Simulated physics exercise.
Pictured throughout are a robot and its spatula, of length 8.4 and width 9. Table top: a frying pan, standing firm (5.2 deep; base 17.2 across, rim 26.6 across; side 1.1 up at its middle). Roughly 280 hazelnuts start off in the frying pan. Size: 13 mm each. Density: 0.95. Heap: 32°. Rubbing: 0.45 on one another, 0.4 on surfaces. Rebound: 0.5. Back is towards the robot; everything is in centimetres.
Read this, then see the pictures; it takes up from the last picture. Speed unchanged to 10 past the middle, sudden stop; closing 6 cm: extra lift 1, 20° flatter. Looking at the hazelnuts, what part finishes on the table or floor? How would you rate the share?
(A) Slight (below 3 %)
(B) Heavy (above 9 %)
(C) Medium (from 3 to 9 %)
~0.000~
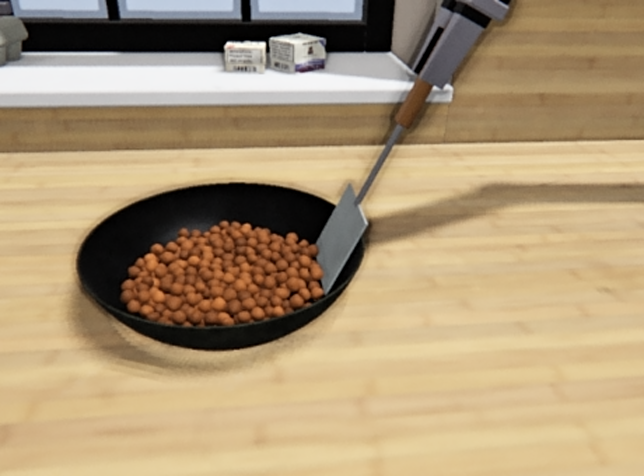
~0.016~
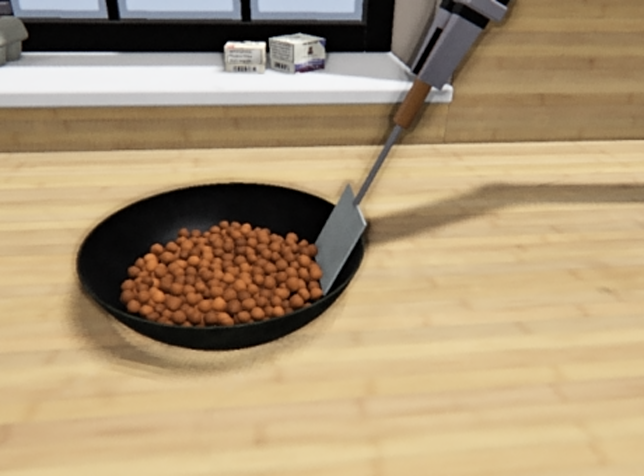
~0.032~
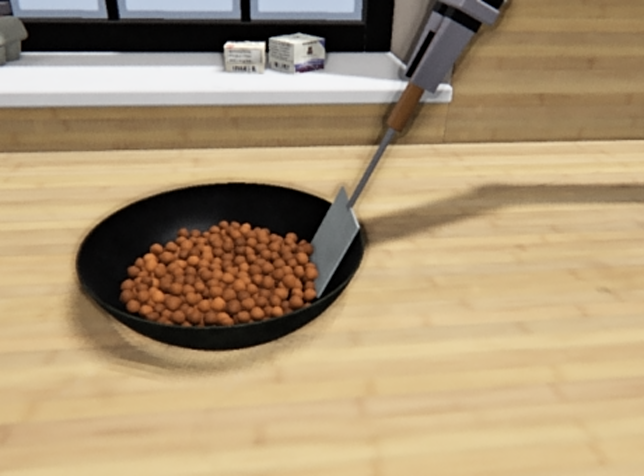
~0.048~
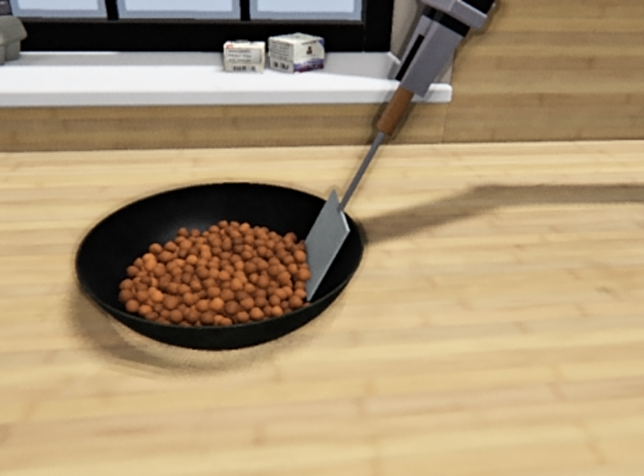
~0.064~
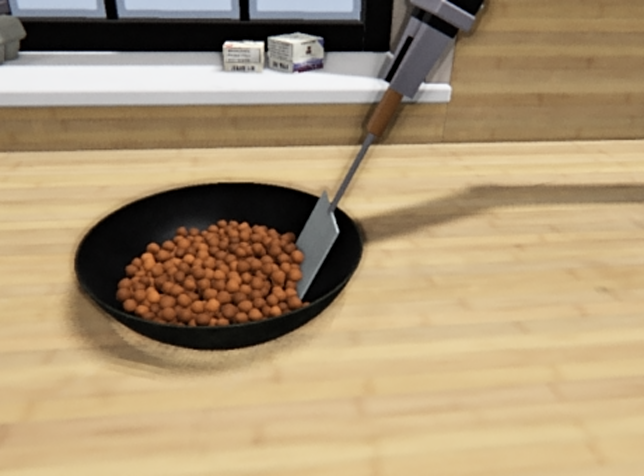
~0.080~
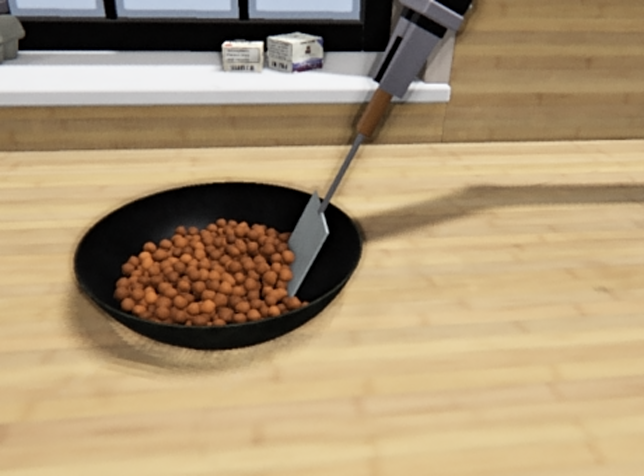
The answer is B.
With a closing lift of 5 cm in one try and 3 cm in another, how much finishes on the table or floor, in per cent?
Roughly 15 % and then 20 %.
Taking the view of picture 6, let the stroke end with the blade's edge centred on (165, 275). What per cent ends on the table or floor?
Around 0 percent ends on the table or floor.
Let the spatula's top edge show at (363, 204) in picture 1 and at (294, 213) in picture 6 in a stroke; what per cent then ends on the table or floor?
Around 35 per cent finishes there.
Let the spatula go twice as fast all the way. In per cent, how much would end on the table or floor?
Near 35 %.
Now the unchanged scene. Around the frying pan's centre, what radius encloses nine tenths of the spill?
The distance is roughly 25 cm.
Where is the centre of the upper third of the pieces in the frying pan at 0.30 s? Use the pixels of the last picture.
(132, 254).
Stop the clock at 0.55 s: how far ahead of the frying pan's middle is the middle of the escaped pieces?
16 cm.
By 0.19 s, sloping 65°, highest piece 4 above the table; 282 in the frying pan.
By 0.30 s, sloping 59°, highest piece 6 above the table; 282 in the frying pan.
By 0.55 s, sloping 45°, highest piece 7 above the table; 240 in the frying pan, 36 on the table or floor, 6 on the blade or in flight.
By 1.60 s, sloping 45°, highest piece 6 above the table; 237 in the frying pan, 45 on the table or floor.
Final count, 237 in the frying pan, 45 on the table or floor. That is 16 % on the table or floor.
